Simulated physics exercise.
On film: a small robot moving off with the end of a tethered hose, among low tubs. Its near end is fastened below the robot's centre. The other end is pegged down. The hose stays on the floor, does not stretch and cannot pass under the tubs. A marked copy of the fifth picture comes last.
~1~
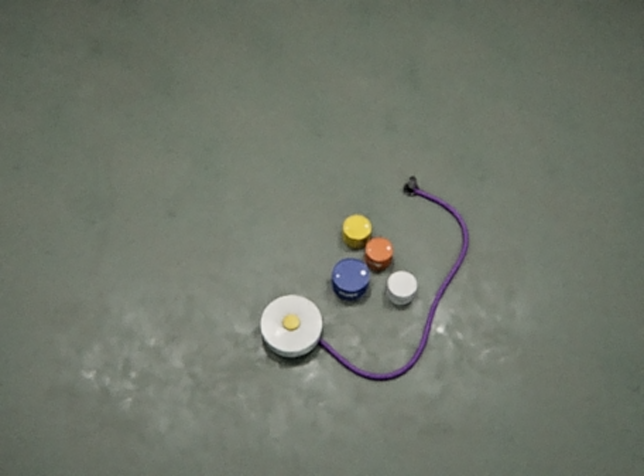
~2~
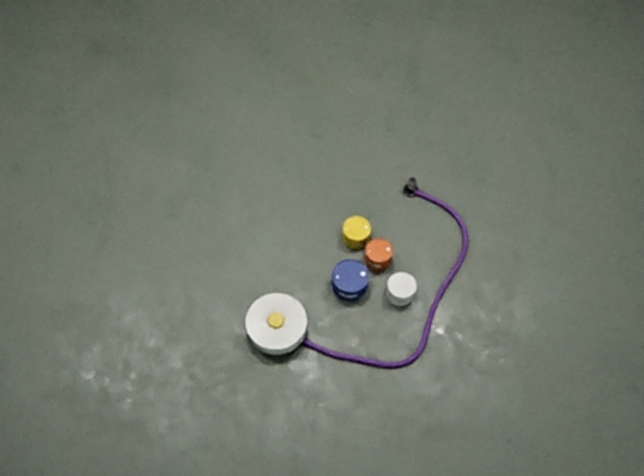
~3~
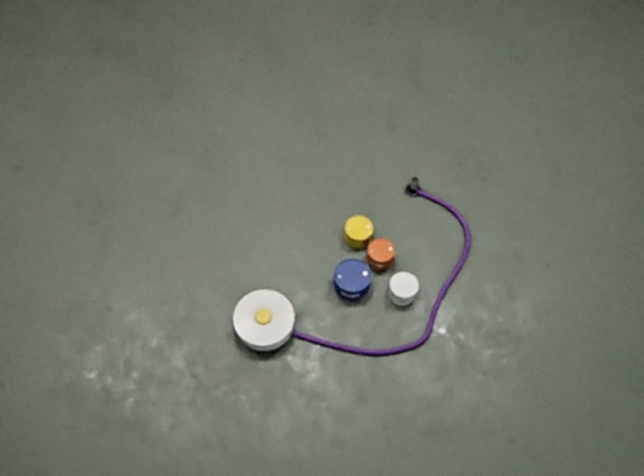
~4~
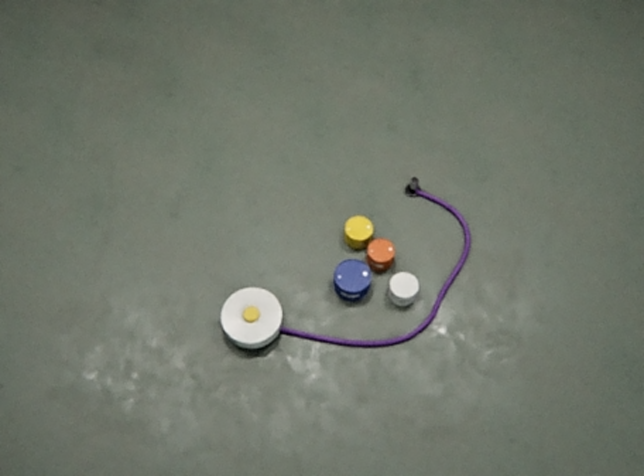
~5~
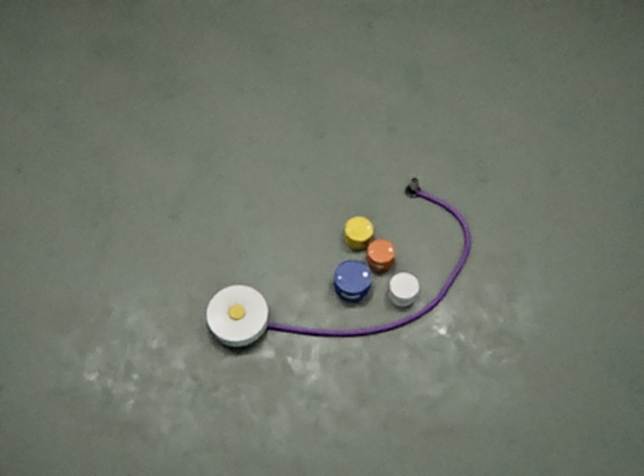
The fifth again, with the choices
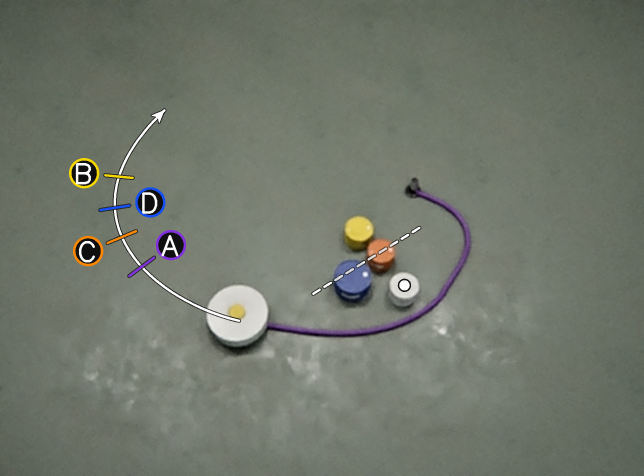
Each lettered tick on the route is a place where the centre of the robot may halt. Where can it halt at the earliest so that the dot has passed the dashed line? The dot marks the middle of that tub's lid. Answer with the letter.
It must go as far as C.
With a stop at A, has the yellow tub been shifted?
By then, no.
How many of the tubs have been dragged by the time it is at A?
Three.
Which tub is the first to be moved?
The white tub.
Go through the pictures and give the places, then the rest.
In the first frame, yellow tub (357, 232); robot (292, 327); peg (412, 185).
In the second frame, robot (277, 324); orange tub (378, 255).
In the third frame, robot (264, 321); yellow tub (359, 232).
In the fourth frame, robot (252, 319); blue tub (352, 280).
In the fifth frame, robot (238, 316); white tub (403, 290); yellow tub (359, 233); peg (414, 186).
On the marked copy, A at (142, 267); B at (119, 177); C at (122, 237); D at (115, 208); the dashed line at (367, 260); the route from (239, 321) via (119, 230) to (165, 110); the white dot at (404, 285).
Taking C. A third of the way, robot (185, 296); white tub (403, 290).
Two thirds of the way, robot (142, 265); blue tub (345, 277); orange tub (380, 248); white tub (377, 272).
When it is over, robot (120, 232); blue tub (323, 252); orange tub (378, 241); white tub (355, 253); yellow tub (354, 229); the dot on the white tub is over the dashed line.
As for the rest, A leaves the dotted tub short, at (375, 270); B does it too, but is farther than needed; D does it too, but is farther than needed.
